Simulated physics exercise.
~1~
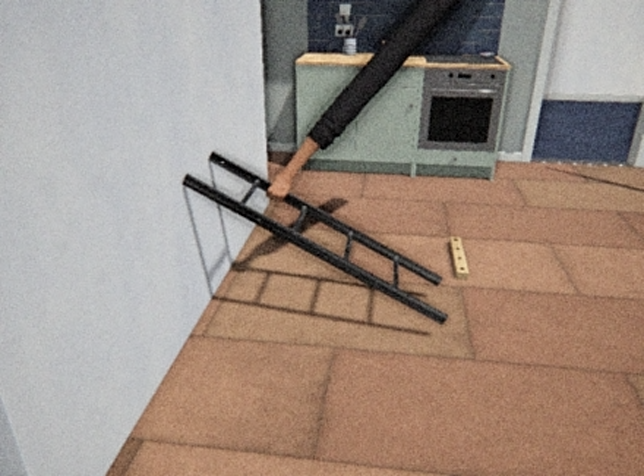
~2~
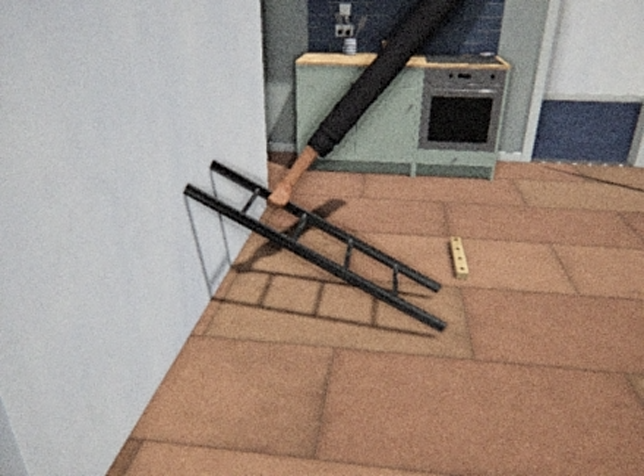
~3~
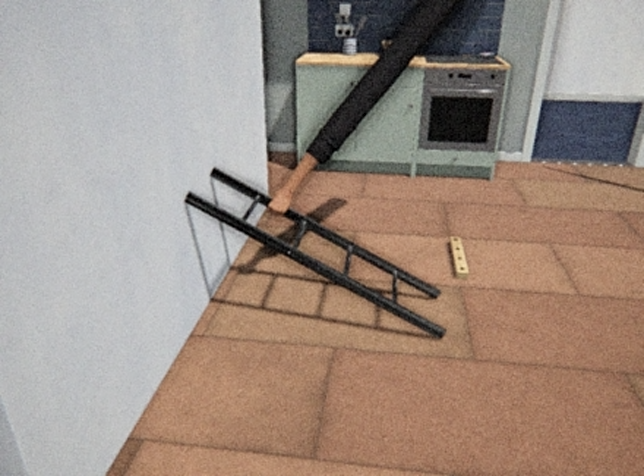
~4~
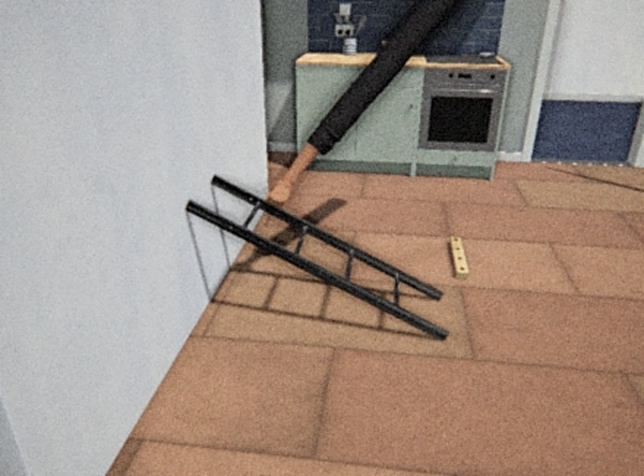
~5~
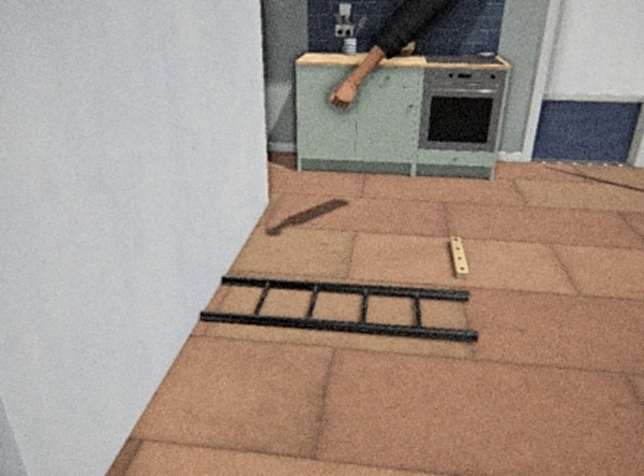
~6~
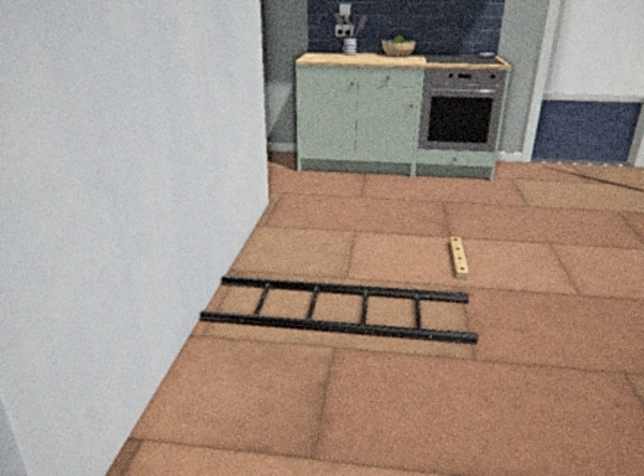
A room with terracotta floor tiles is seen from slightly above, with a pale wall on the left and green kitchen cabinets and an oven at the back. A black ladder leans at a low slant against the wall, held near its upper part by a dark-sleeved arm, while a yellowish batten lies on the floor to the right. The ladder's top slips slightly down the wall. The hand lets go and draws back toward the cabinets. The ladder drops and ends flat on the tiles, still, as the arm leaves view and the batten stays put.
